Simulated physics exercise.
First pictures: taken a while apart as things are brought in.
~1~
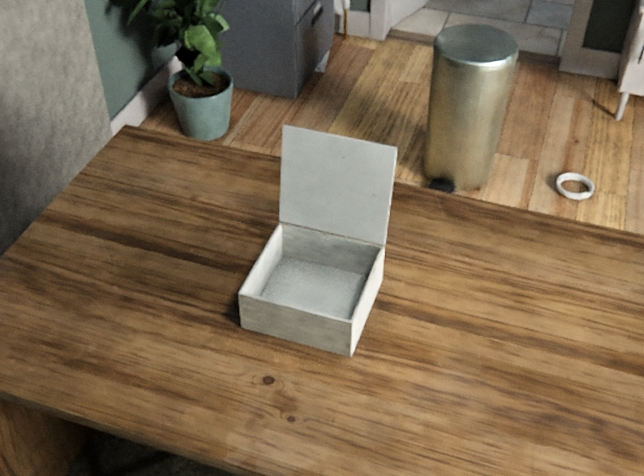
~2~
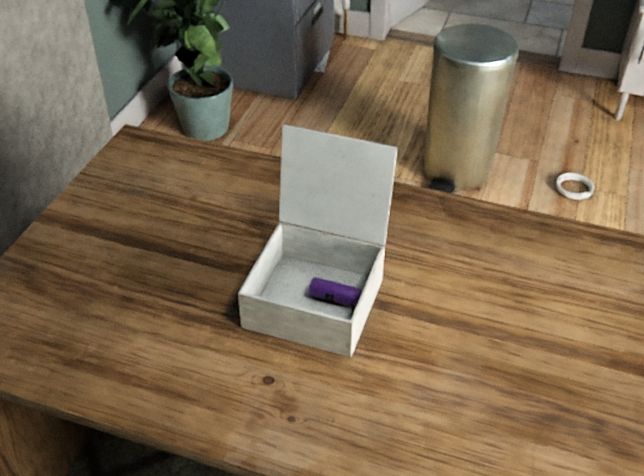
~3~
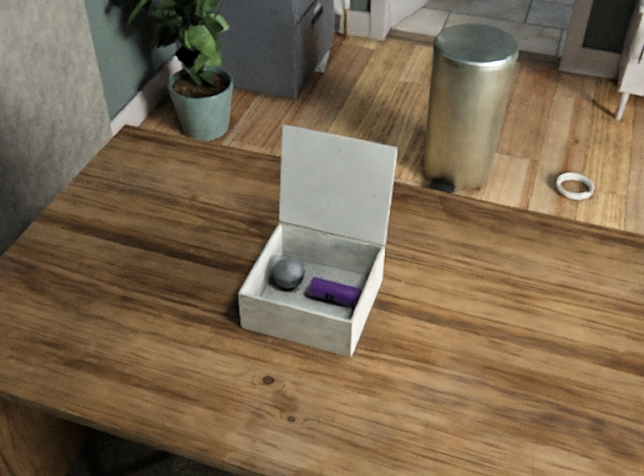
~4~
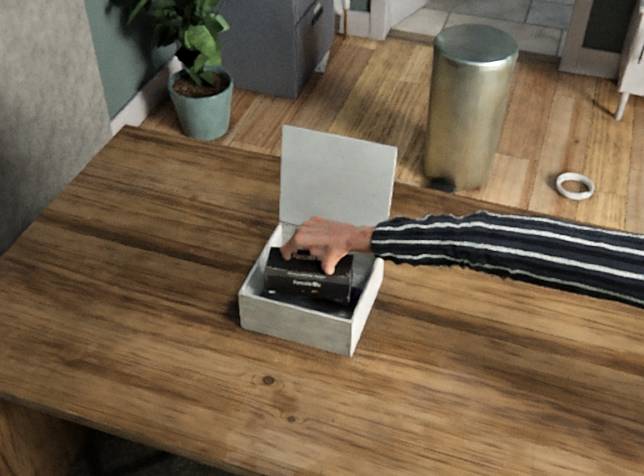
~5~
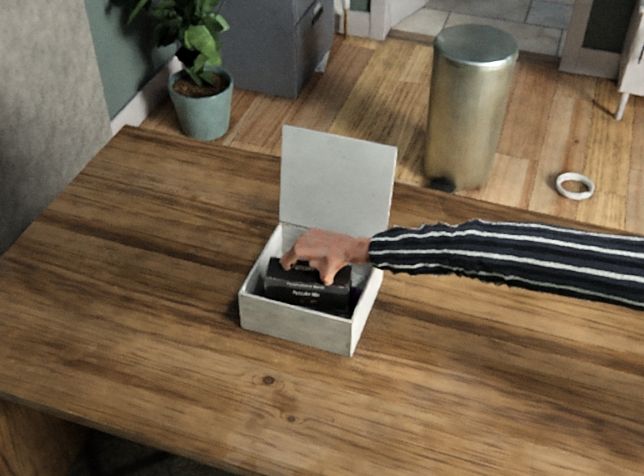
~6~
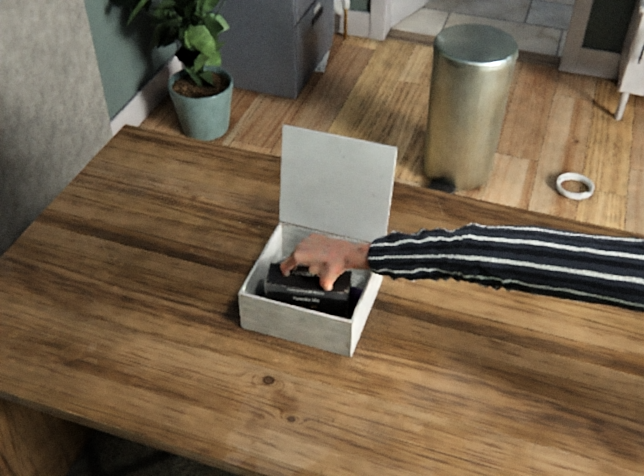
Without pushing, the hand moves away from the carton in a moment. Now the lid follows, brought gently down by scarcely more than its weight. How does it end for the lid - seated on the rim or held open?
For the lid it ends seated on the rim.
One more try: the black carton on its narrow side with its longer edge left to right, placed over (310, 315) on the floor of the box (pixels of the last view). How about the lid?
Packed like that, it goes down completely.
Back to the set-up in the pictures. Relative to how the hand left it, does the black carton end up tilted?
The black carton keeps its pose.
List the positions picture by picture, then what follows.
In the first picture, the last thing is not in view yet.
In the second picture, the last thing is not in view yet.
In the third picture, the last thing is not in view yet; grey ball (289, 272).
The fourth picture shows coming down; black carton (309, 274).
The fifth picture shows coming down; black carton (309, 284).
The sixth picture shows put in, still held; black carton (309, 290).
Then, 0.90 s past the last view, lid starting down; black carton displaced a little near (310, 307); purple shaker displaced about its own width.
Then, 1.50 s past the last view, lid 66° above the rim; black carton displaced a little near (310, 307); purple shaker displaced about its own width.
Then, 1.90 s past the last view, lid 38° above the rim; black carton displaced a little near (310, 307); purple shaker displaced about its own width.
Then, 2.20 s past the last view, lid 13° above the rim; black carton displaced a little near (310, 307); purple shaker displaced about its own width.
Finally, lid shut; moved from the start, black carton and purple shaker; grey ball still in place. Final places as the last picture's camera would see them, black carton near (310, 307).
